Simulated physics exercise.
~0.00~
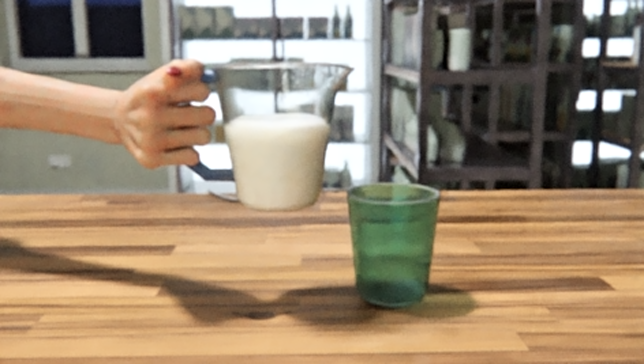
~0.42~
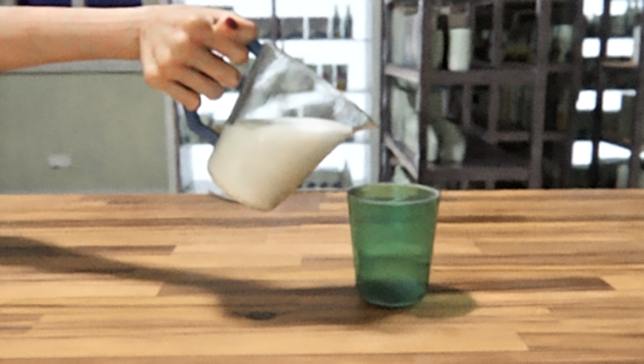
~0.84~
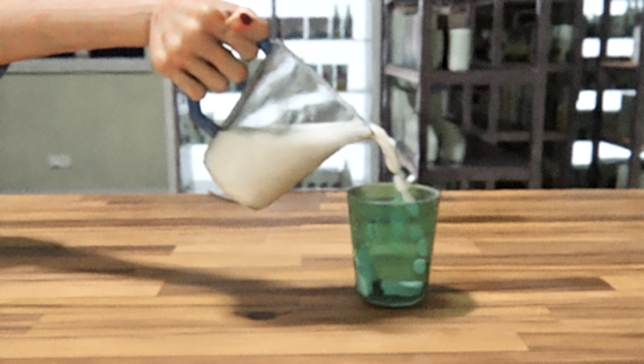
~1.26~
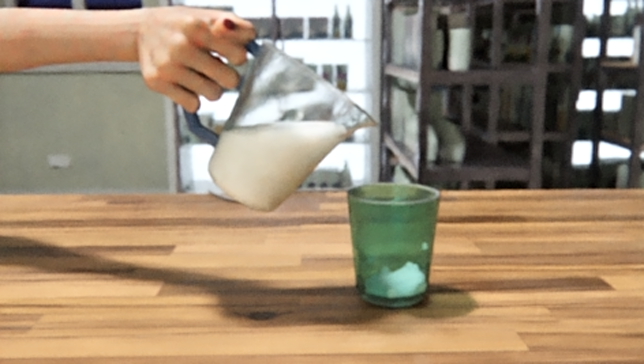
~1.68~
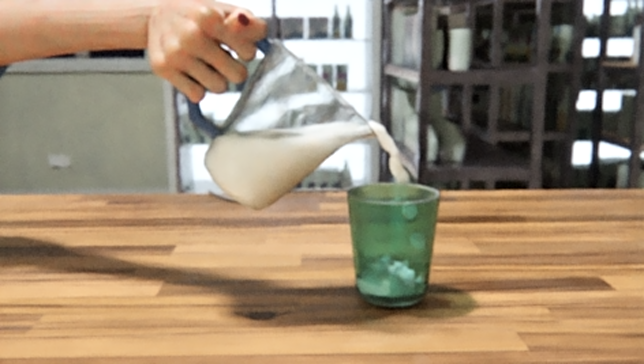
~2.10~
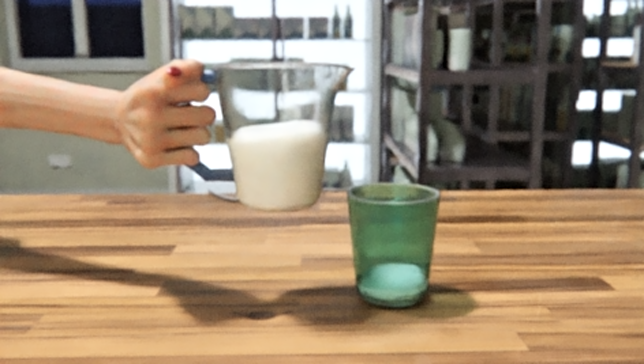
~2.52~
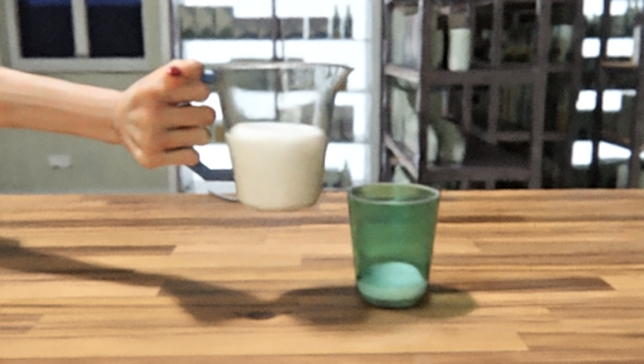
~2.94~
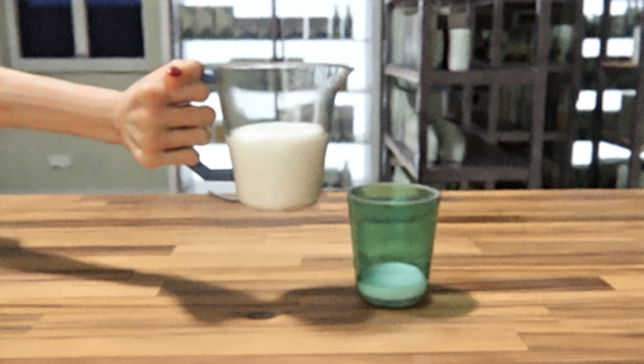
In this clip, a hand tilts a glass measuring jug of milk over a green tumbler on a wooden surface, pours some, eases back, tips again, then levels the jug, leaving a shallow layer of milk in the tumbler and plenty still in the jug.
